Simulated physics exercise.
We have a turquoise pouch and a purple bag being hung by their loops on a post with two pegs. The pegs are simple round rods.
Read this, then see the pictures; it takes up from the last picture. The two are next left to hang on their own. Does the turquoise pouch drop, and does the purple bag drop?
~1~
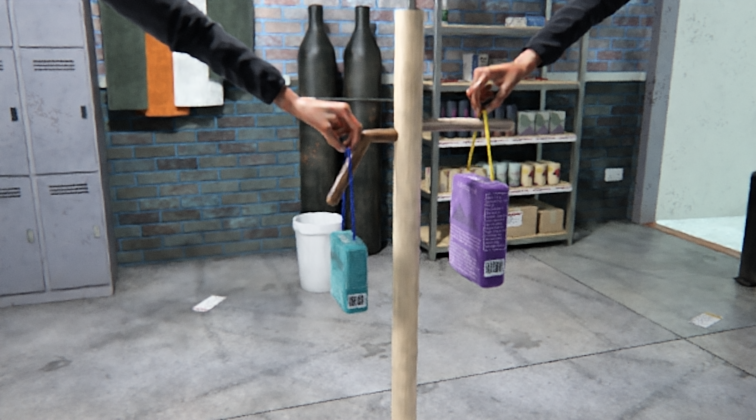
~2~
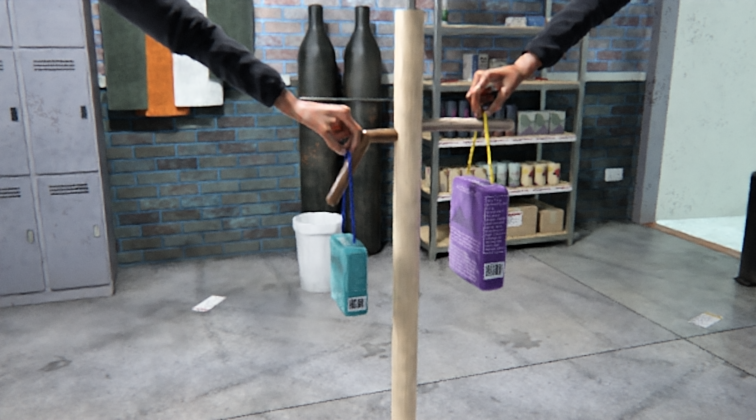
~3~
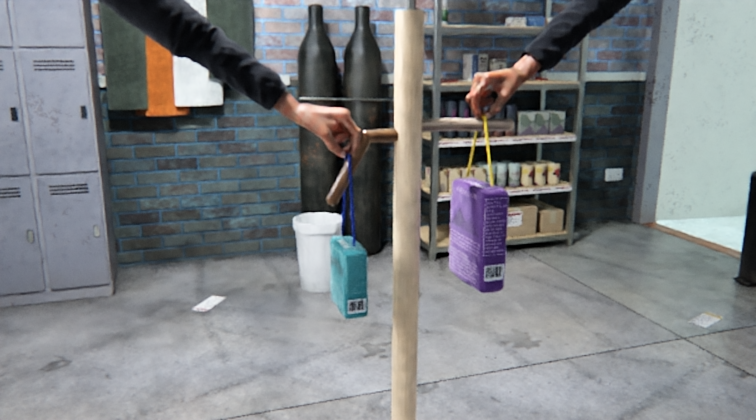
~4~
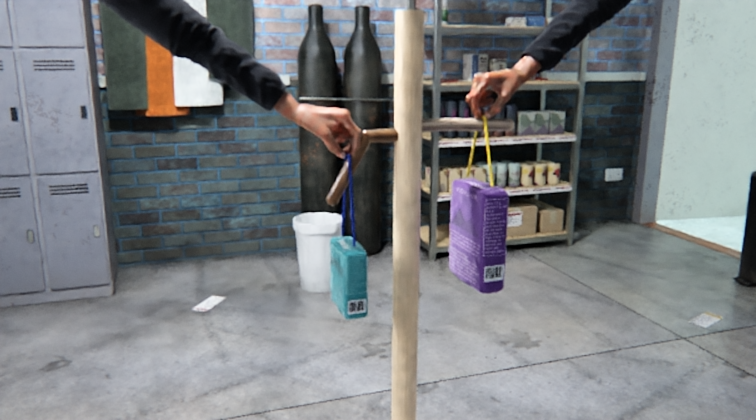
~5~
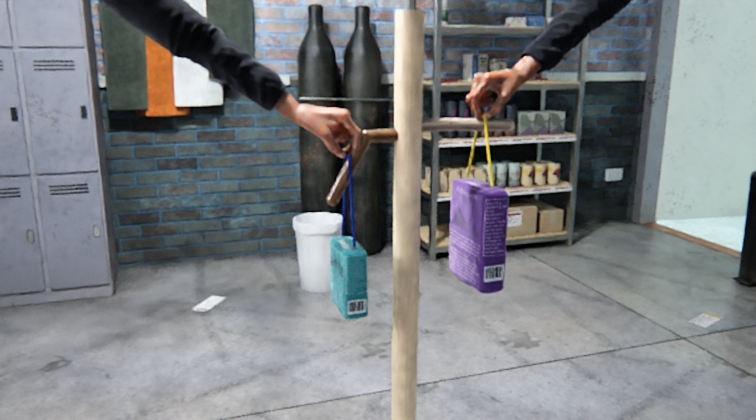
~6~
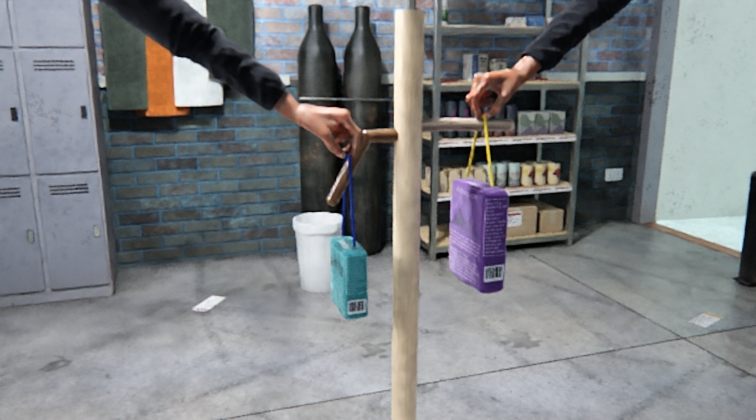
Outcome: My guess is the turquoise pouch will be off the peg. My guess is the purple bag will remain hung up.
Then, 0.36 s on from there, turquoise pouch on the floor; purple bag still up near (478, 235).
In the end, turquoise pouch on the floor; purple bag still up near (480, 236). The turquoise pouch drops to the floor and the purple bag remains on its peg.
